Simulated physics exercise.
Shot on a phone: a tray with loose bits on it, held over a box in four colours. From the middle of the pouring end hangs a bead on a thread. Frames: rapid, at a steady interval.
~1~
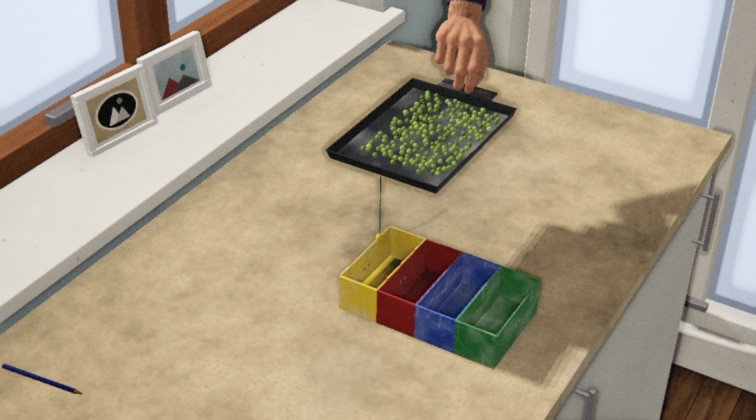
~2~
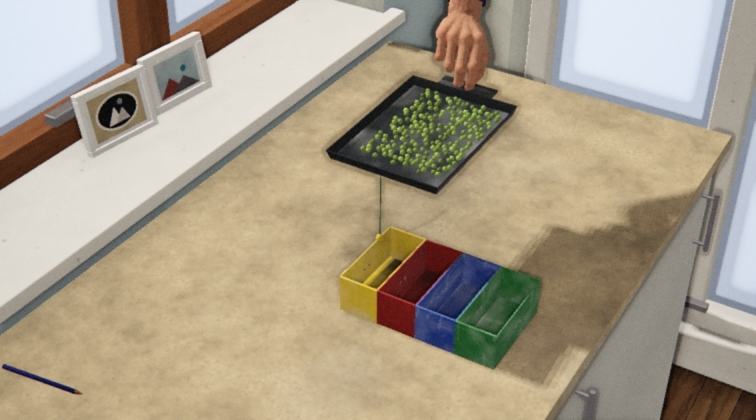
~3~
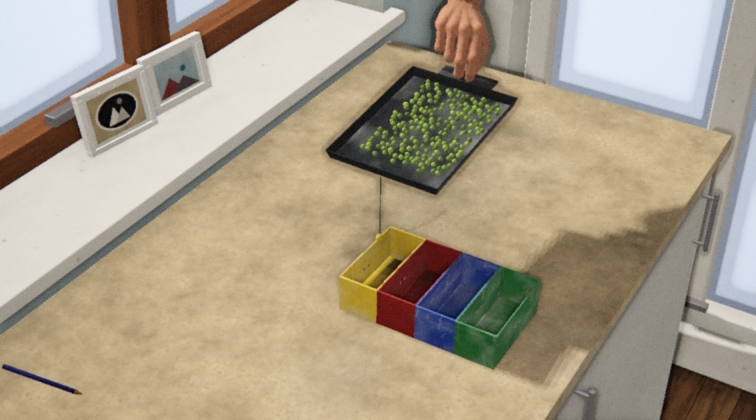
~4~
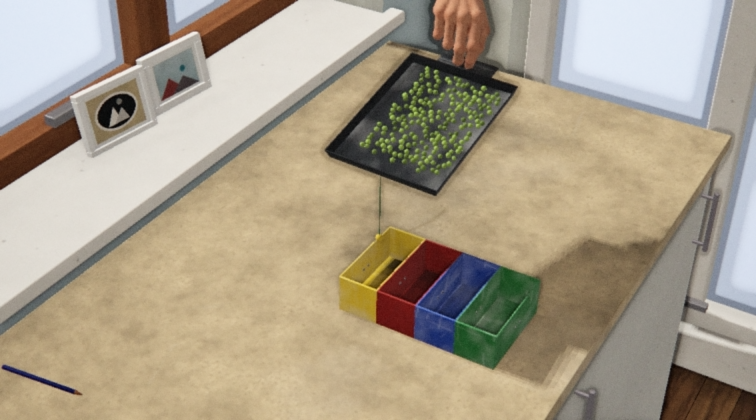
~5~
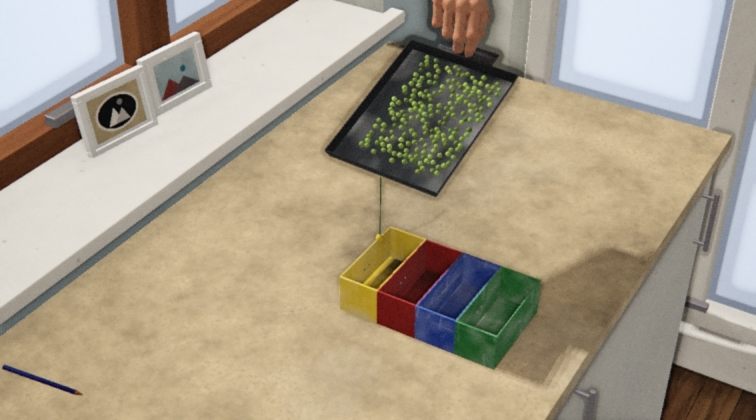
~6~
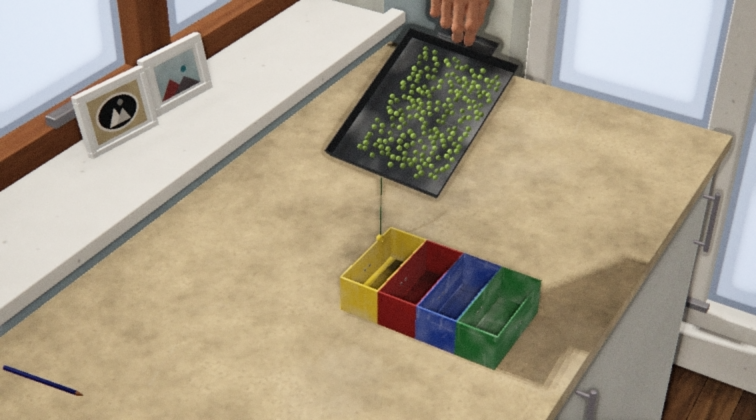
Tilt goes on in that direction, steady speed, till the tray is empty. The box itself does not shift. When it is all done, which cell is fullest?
Fullest: The red cell.
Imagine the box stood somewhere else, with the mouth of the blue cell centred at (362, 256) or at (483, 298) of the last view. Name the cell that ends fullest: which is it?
First: That green cell. Second: The yellow one.
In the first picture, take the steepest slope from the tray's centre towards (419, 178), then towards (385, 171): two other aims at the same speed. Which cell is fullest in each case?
That red cell, then the cell in yellow.
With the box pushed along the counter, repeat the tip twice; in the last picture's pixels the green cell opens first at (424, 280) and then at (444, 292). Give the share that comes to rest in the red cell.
About 0 per cent first, then about 20 per cent.
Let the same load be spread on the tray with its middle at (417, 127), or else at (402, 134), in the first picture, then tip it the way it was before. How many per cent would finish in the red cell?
Roughly 50 and 50 percent, in that order.
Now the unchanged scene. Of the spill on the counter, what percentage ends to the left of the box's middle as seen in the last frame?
I'd put it at close to 100 per cent.
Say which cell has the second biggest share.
The answer here is yellow.
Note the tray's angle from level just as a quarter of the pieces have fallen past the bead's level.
About 70°.
Shortly afterwards, tray tipped steeply; near two thirds on the tray; only a few in the red cell; only a few in the yellow cell; only a few in the blue cell; near a third falling or outside the box.
Next, tray tipped past a quarter turn; only a few on the tray; near half in the red cell; near a quarter in the yellow cell; a little in the blue cell; near a quarter falling or outside the box.
Some moments later, tray tipped past a quarter turn; near half in the red cell; near a third in the yellow cell; a little in the blue cell; a little falling or outside the box.
In the end, tray tipped past a quarter turn; near half in the red cell; near a third in the yellow cell; a little in the blue cell; none at all in the green cell; a little outside the box.
